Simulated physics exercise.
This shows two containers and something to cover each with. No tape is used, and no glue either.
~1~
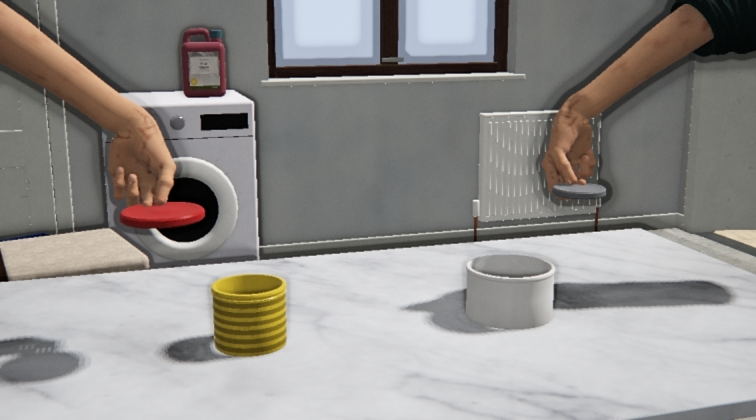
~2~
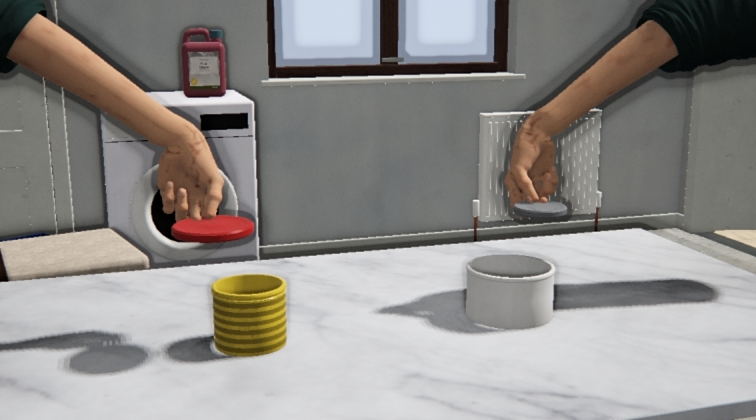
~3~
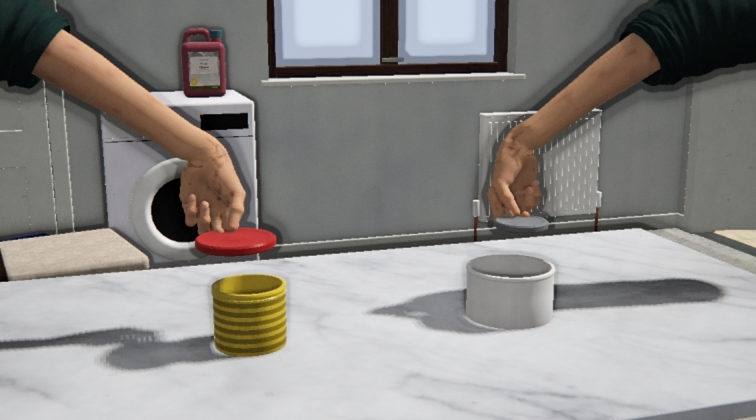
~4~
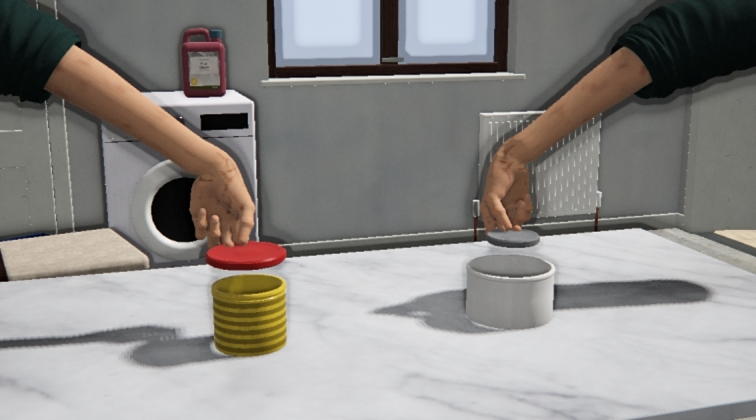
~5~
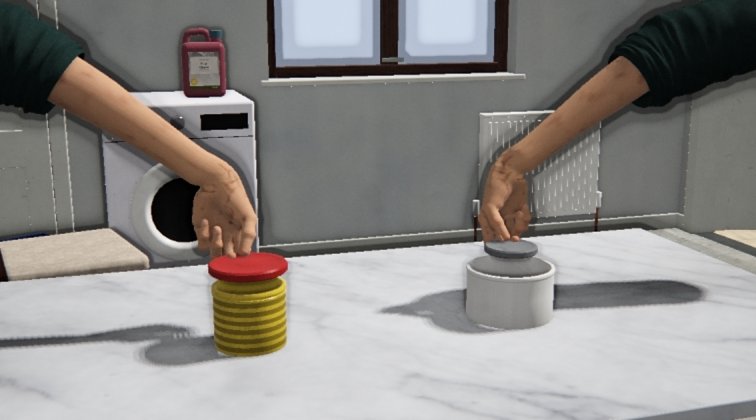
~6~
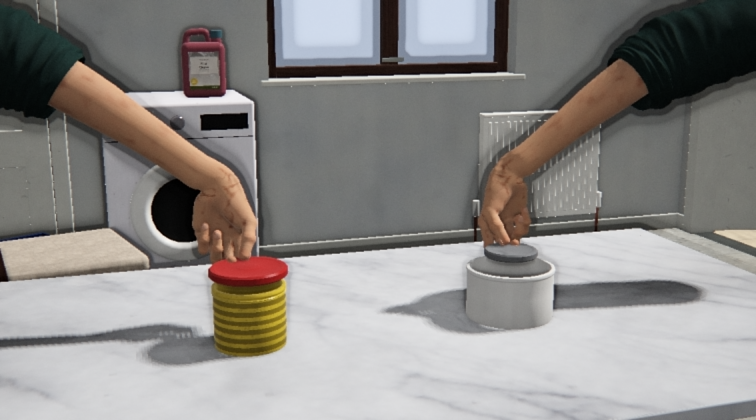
Two hands lower a red disc and a grey disc over a yellow container and a white one.
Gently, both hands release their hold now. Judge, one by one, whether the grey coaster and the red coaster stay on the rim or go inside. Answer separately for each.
Grey coaster - inside; red coaster - on the rim.
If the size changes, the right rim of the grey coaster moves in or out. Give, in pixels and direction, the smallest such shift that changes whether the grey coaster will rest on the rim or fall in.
Looks like close to 12 pixels, moving right.
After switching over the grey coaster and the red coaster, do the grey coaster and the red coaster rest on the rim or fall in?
The grey coaster slides in, and the red coaster slides in.
Then, 0.14 s on from there, grey coaster displaced about its own width near (510, 284); red coaster sitting on the rim near (249, 280).
In the end, the grey coaster slips past the rim, near (509, 307); the red coaster works as a lid, near (249, 280).
